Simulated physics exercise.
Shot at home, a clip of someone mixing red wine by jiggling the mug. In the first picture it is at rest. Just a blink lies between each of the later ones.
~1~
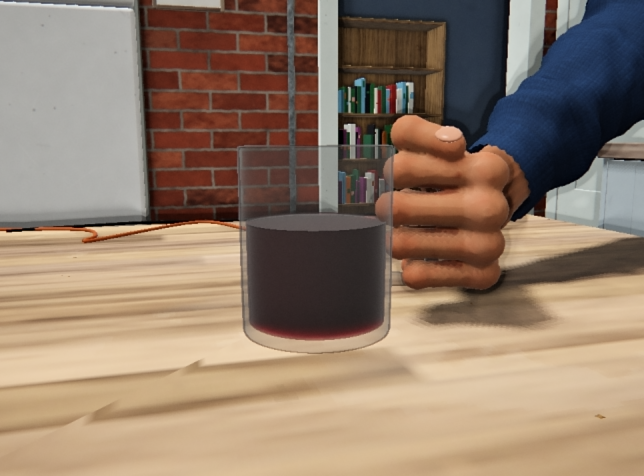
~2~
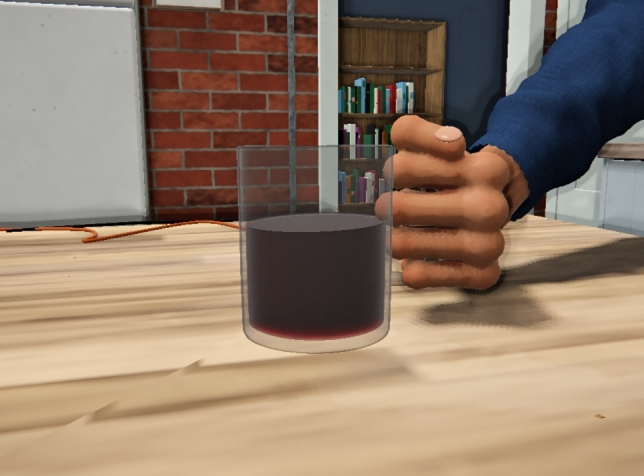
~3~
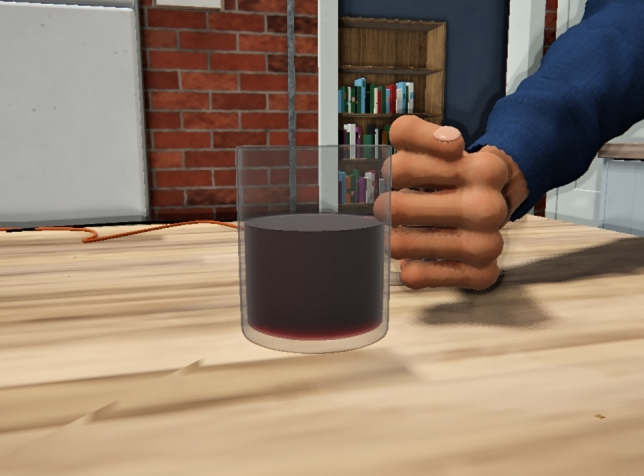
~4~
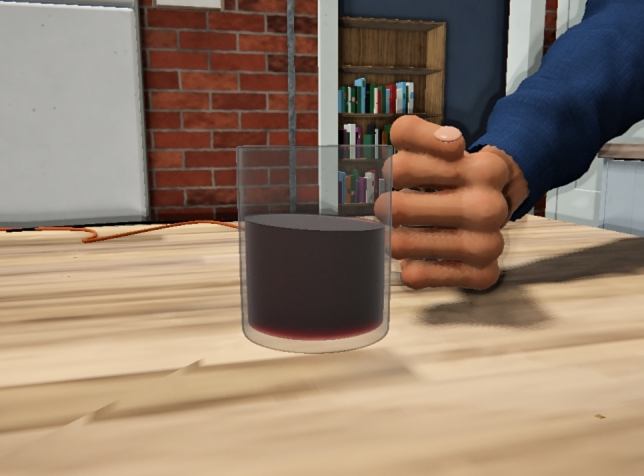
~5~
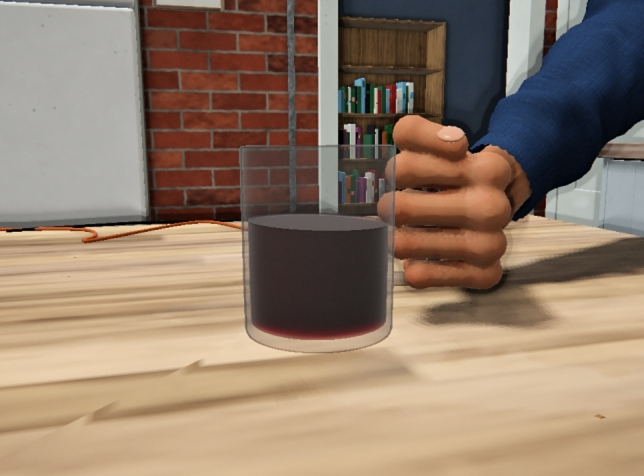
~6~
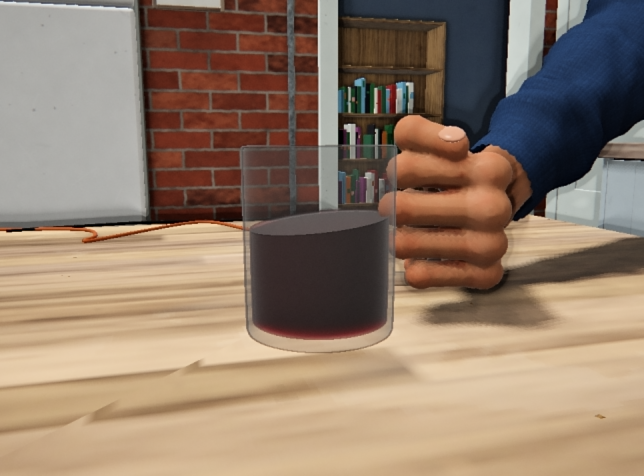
On a wooden table, a hand slightly jiggles a mug of dark red wine sideways.
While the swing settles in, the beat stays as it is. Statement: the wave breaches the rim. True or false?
False.
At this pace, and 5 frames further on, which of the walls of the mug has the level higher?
Pretty clearly on the right margin.
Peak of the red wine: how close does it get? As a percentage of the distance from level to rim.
30 %.
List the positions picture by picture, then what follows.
In the first picture, mug (316, 234) about half full; at rest.
In the second picture, mug about half full, surface at (316, 223); surface about level.
In the third picture, mug (314, 234) about half full; surface about level.
In the fourth picture, mug about half full, surface at (314, 223); surface a little higher on the left.
In the fifth picture, mug (318, 234) about half full; surface about level.
In the sixth picture, mug about half full, surface at (320, 223); surface a little higher on the right.
Shortly, the highest wave so far stays far below the rim.
Then, the highest wave so far climbs under half way to the rim.
At the finish, the highest wave so far climbs under half way to the rim; nothing has left it.
